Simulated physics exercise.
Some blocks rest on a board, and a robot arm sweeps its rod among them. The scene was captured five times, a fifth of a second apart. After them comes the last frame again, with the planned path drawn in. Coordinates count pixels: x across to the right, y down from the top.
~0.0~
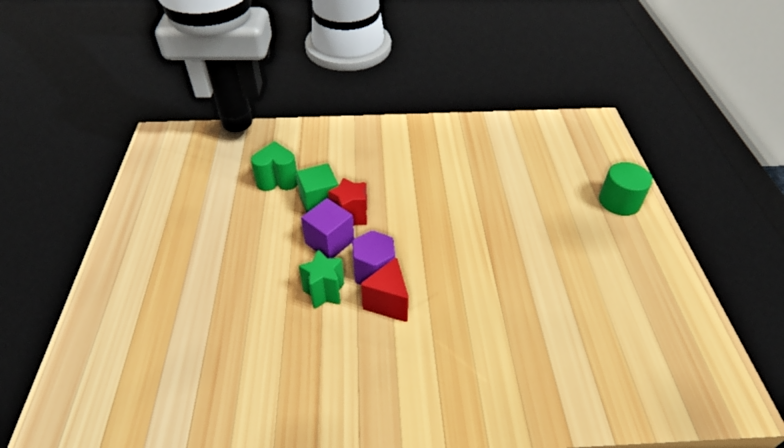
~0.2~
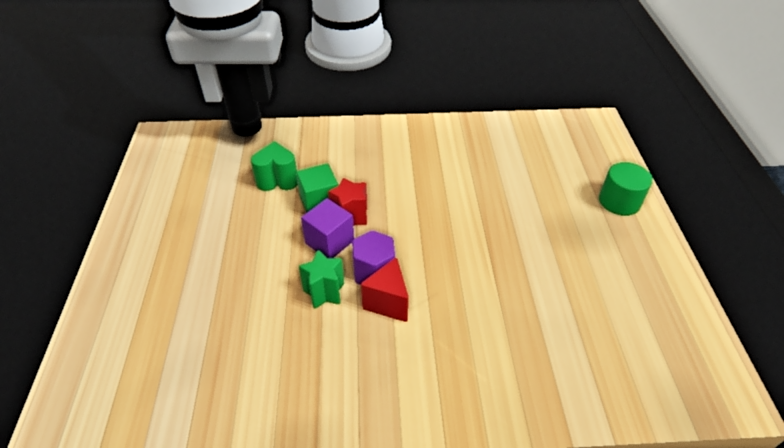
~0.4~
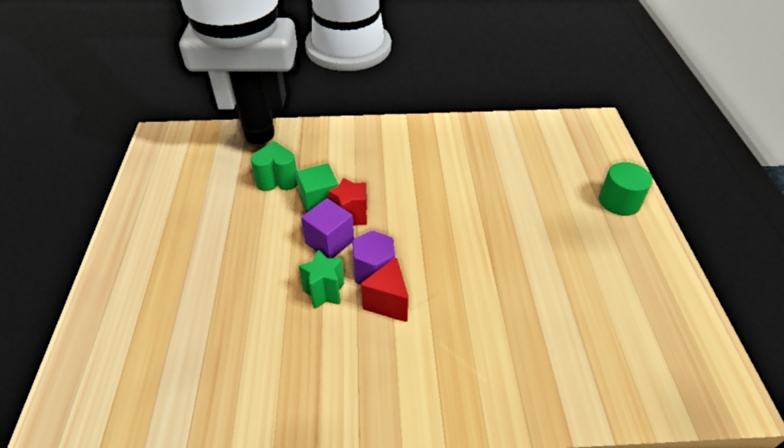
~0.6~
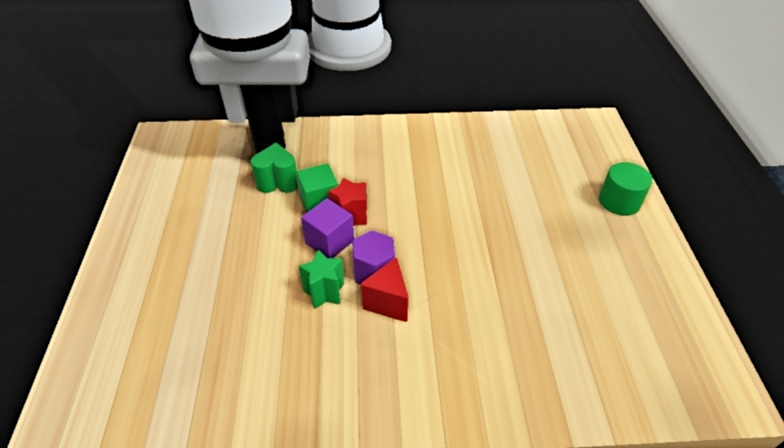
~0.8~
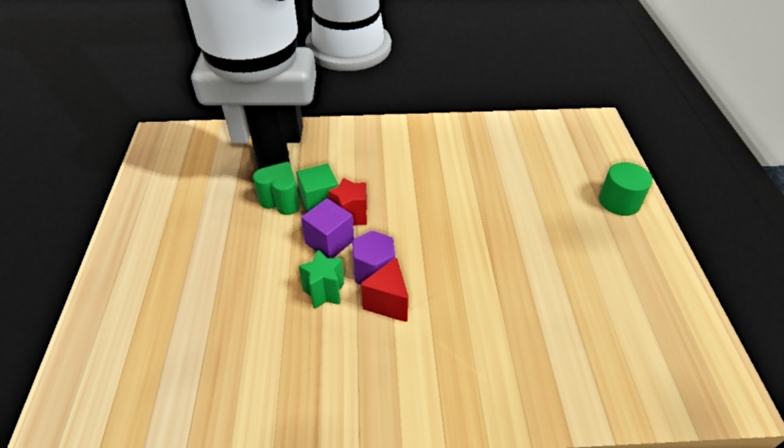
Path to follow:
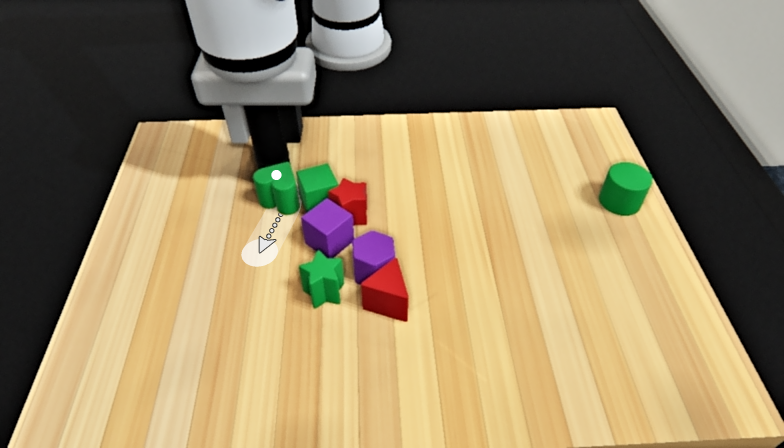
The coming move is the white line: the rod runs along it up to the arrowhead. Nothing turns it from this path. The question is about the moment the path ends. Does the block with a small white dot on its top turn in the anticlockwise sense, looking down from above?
The answer is yes.
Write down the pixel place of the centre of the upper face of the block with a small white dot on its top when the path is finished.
Somewhere near (275, 248).
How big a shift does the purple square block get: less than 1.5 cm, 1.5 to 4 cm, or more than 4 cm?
Offset: Below 1.5 cm.
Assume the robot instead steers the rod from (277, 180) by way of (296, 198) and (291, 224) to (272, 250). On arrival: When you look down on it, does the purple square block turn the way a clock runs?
That would be a yes.
The drawn path runs from (277, 180) over (285, 201) and (274, 226) to (260, 252); the dot is on the green heart.
On the path given first. One third of the way, rod (283, 190); green heart (281, 199), turned 15° clockwise; green square block (320, 179), turned 10° anticlockwise; red star block (352, 191).
Two thirds of the way, rod (271, 216); green heart (277, 226); green square block (321, 180), turned 20° anticlockwise; red star block (353, 191).
At the end, rod (257, 241); green heart (275, 248), turned 35° anticlockwise; green square block (321, 180), turned 20° anticlockwise; purple square block not moved; red star block (353, 191).
